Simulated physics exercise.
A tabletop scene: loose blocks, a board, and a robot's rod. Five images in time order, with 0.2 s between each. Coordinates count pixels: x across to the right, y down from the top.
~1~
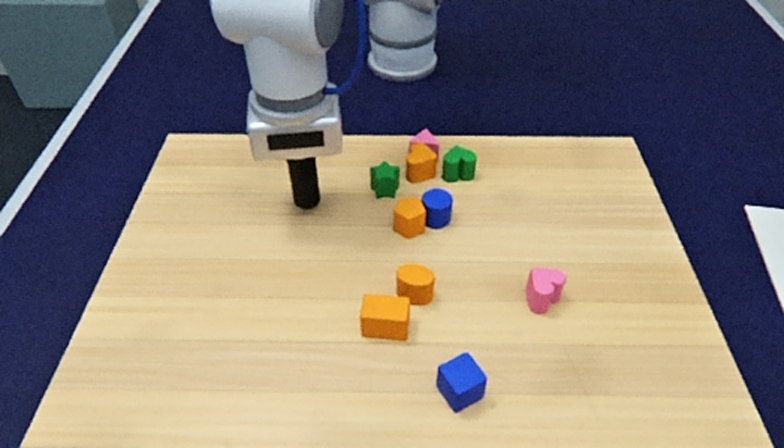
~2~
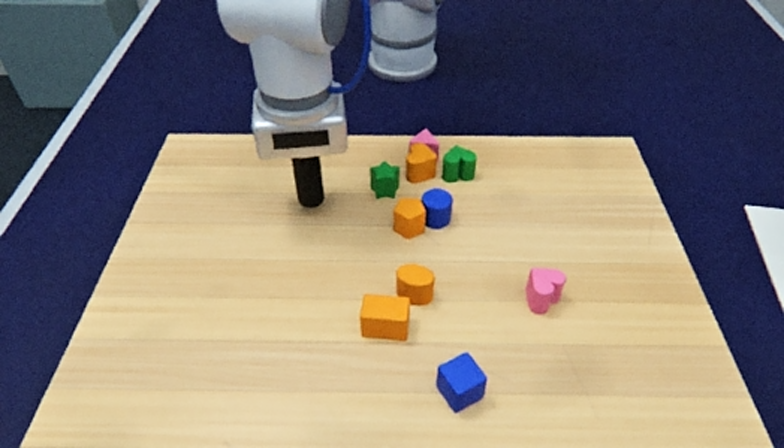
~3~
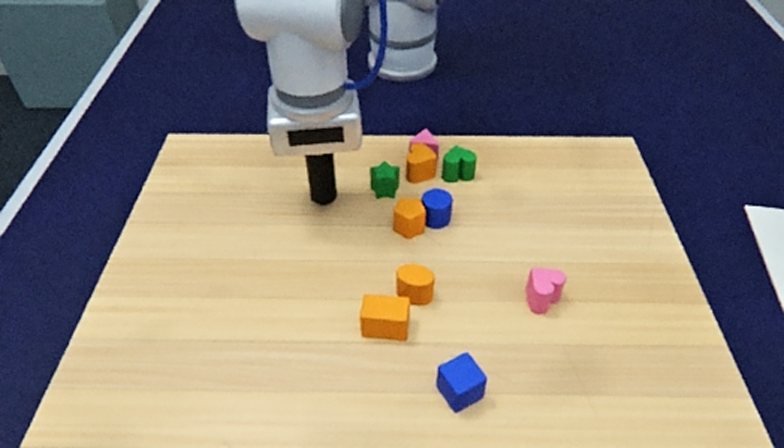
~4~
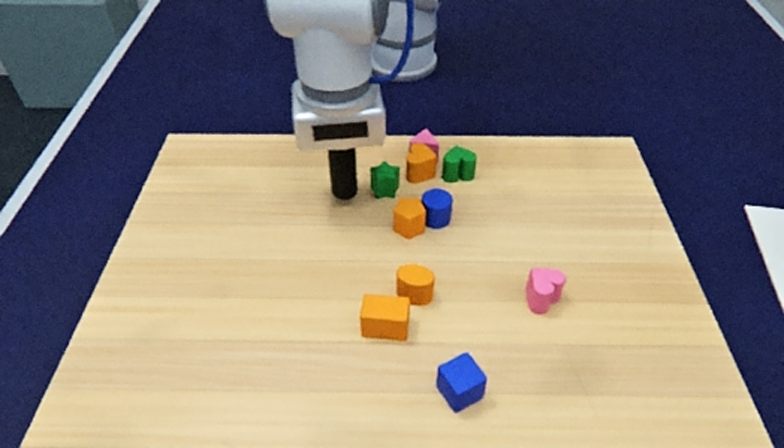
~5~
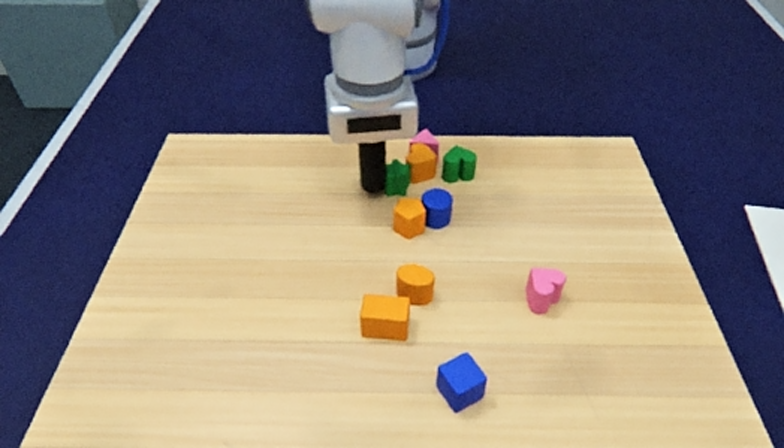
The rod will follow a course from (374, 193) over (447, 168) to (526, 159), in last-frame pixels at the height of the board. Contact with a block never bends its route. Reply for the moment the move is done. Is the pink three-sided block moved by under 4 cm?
It seems so.
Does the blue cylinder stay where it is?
My answer is yes.
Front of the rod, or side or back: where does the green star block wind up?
I'd say the green star block has slipped off and sits beside or behind the rod.
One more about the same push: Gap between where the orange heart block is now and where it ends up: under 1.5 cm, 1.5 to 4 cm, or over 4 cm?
The move is long, over 4 cm.
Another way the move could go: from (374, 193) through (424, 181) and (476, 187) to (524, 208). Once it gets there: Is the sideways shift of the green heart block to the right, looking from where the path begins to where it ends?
No, it doesn't check out.
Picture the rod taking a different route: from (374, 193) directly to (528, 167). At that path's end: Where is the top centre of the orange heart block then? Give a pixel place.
Its top centre is at about (452, 143).
The first path, step by step. One third of the way, rod at (423, 167); green star block at (439, 166), turned 70° clockwise; orange heart block at (452, 151), turned 70° anticlockwise; green heart block at (482, 151).
Two thirds of the way, rod at (474, 156); green star block at (443, 165), turned 100° clockwise; orange heart block at (501, 150); green heart block at (523, 160), turned 15° clockwise.
At the end, rod at (528, 152); green star block at (443, 165), turned 100° clockwise; orange heart block at (542, 152), turned 55° clockwise; pink three-sided block still; blue cylinder still; green heart block at (537, 168), turned 70° clockwise.
